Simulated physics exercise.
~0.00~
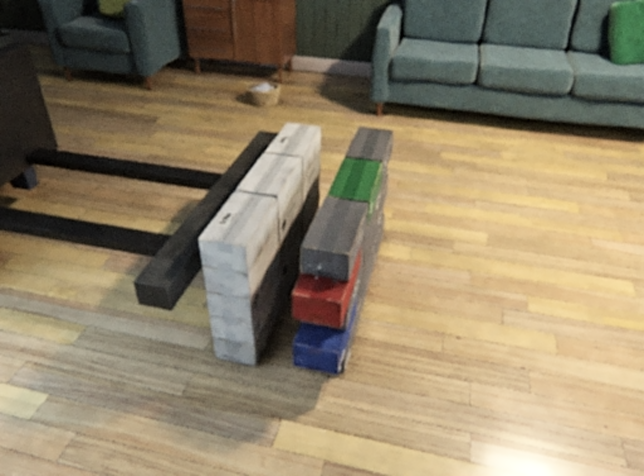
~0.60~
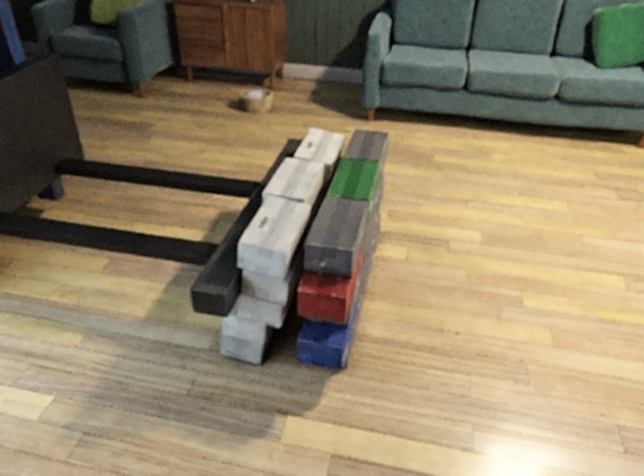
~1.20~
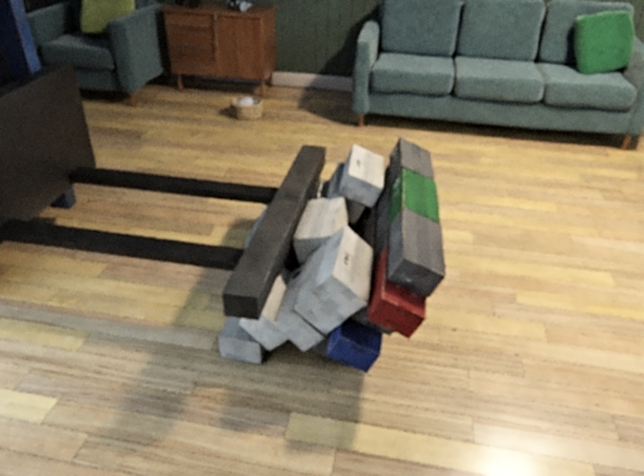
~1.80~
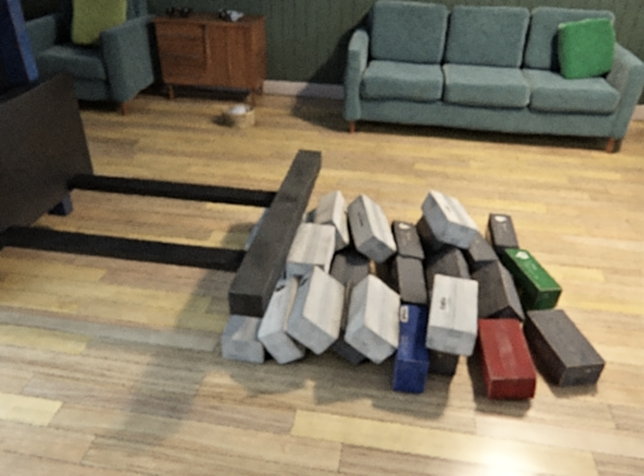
In this clip, a dark beam on a lift truck's forks pushes right into a pale wall of boxes, shoving it against a darker wall behind, which leans and collapses, leaving boxes scattered across the wooden floor, with the green, red and blue ones toppled among them.
